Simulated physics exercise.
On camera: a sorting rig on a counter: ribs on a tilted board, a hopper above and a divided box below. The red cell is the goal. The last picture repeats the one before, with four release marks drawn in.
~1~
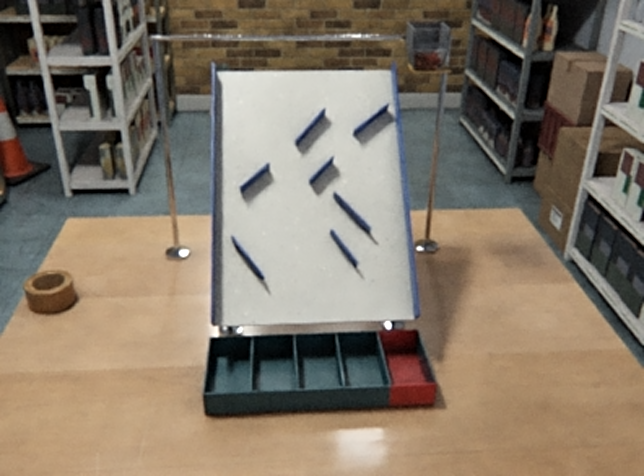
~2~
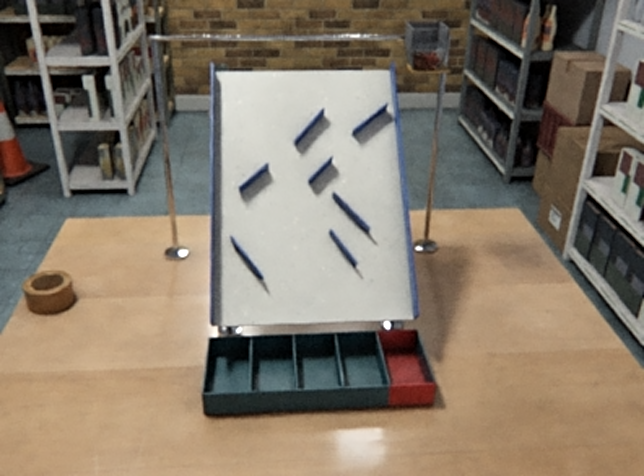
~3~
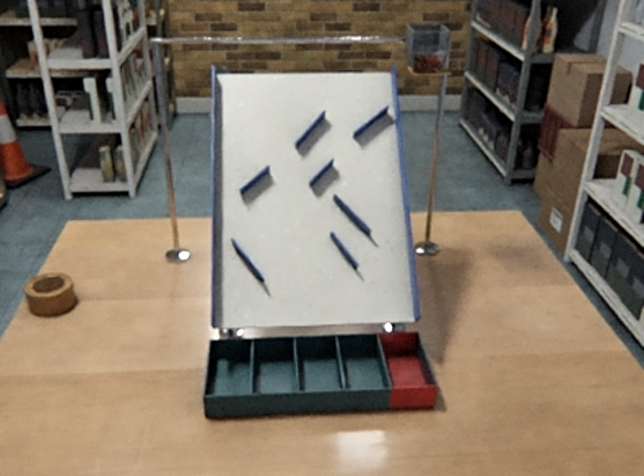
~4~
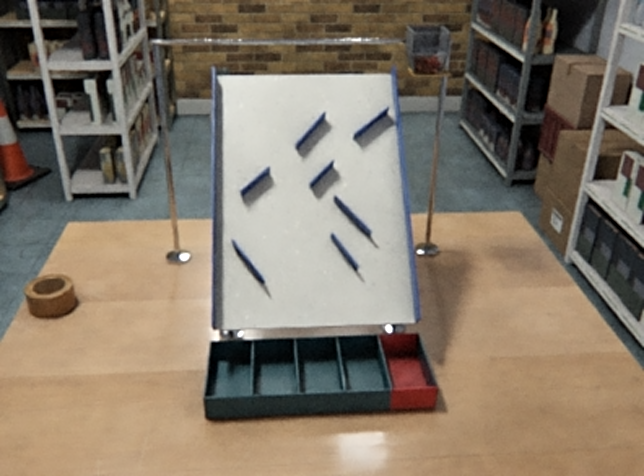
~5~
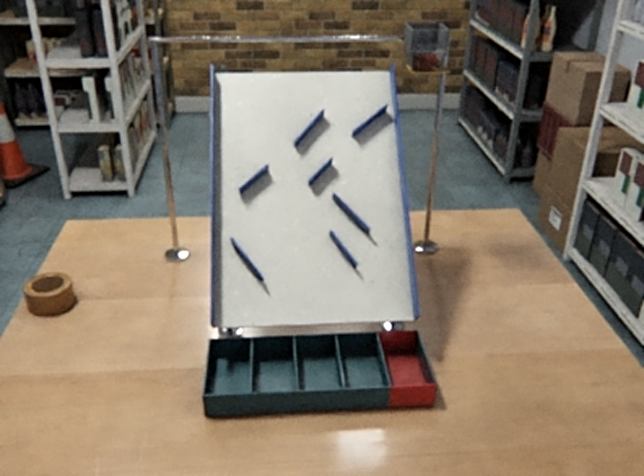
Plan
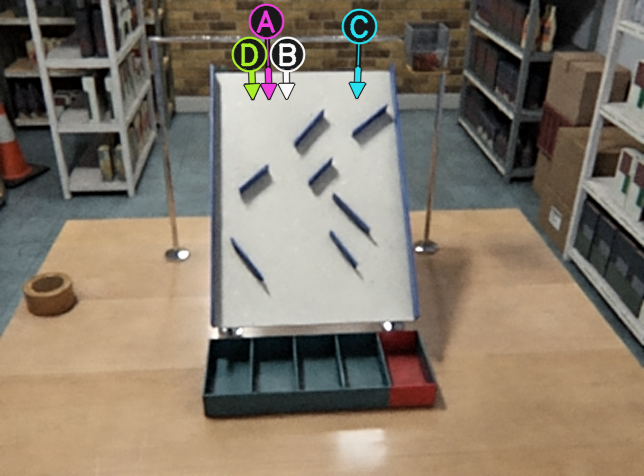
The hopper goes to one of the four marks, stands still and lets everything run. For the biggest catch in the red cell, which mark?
Take C.
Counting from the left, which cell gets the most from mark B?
The second from the left.
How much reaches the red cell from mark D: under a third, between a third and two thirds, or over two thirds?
It is under a third.
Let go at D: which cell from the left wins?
It is the first one.
On the marked copy, mark A meets the board at (268, 93); mark B meets the board at (286, 93); mark C meets the board at (357, 92); mark D meets the board at (252, 93).
Choosing A, none at all in the red cell, the bulk in other cells, a small share held on the board, a small share outside the box.
Choosing B, none at all in the red cell, the bulk in other cells, only a few held on the board, a small share outside the box.
Choosing C, close to half in the red cell, close to a quarter in other cells, close to a quarter held on the board.
Choosing D, none at all in the red cell, the bulk in other cells, a small share held on the board, only a few outside the box.
